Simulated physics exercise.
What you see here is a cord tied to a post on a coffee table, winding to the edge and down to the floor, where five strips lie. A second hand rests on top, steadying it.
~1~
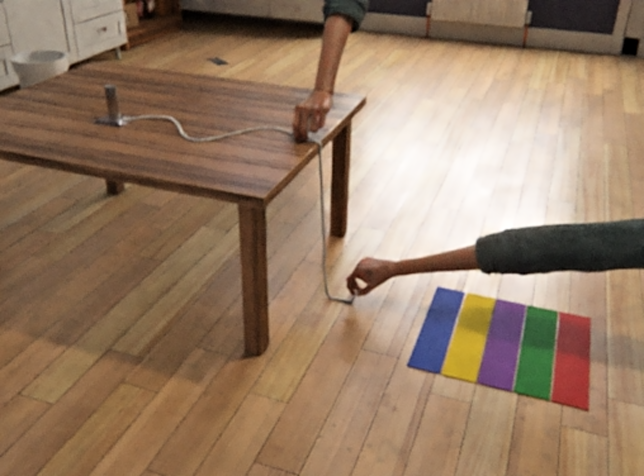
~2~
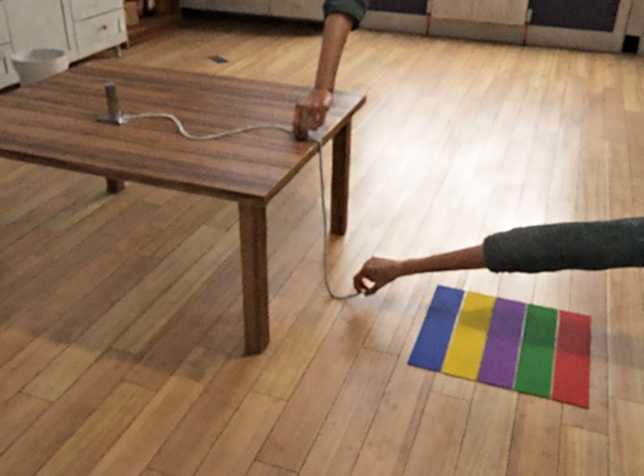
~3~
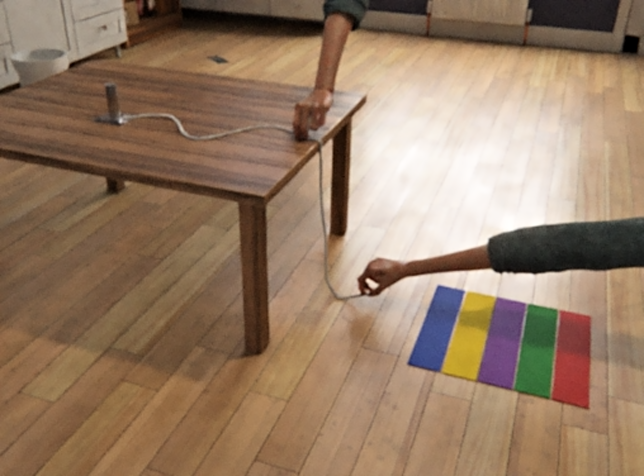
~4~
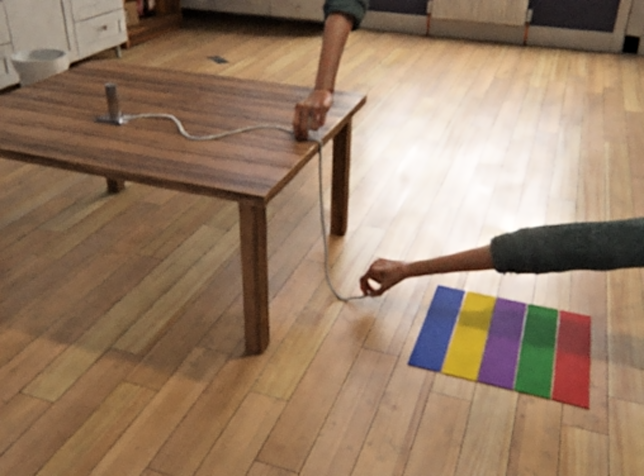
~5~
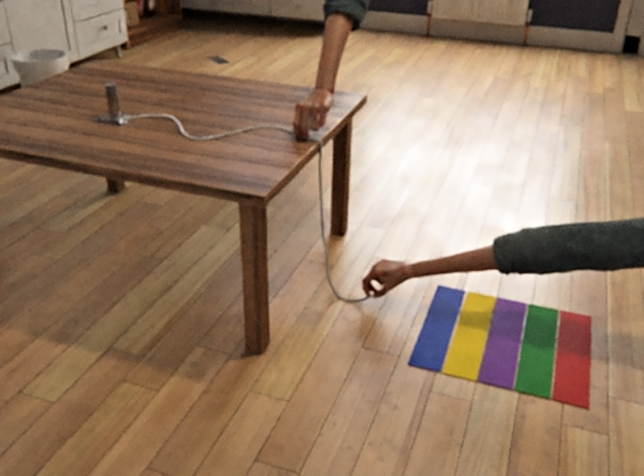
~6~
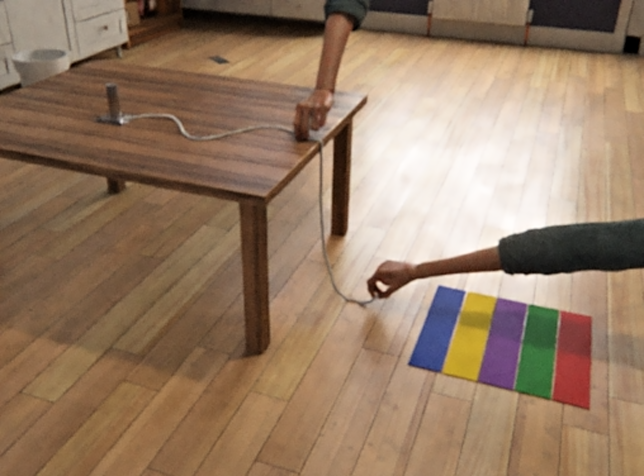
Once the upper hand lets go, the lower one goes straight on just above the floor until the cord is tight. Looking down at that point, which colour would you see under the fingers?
You would see green.
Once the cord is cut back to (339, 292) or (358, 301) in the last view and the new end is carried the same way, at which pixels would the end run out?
Case by case: Roughly (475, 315), then roughly (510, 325).
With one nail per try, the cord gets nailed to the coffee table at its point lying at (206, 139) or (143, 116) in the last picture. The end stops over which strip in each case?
With the first choice you'd get purple, with the second green.
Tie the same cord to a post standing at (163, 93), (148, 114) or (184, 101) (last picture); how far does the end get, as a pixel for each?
Places per try: (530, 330); (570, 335); (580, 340).
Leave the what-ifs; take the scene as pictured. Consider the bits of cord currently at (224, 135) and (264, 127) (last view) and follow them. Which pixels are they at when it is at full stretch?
At (264, 137), then (308, 143).
Soon after, end near (472, 316); over yellow.
Then, end near (517, 326); over purple.
At full stretch, end near (544, 332); over green. It gets as far as the green strip.
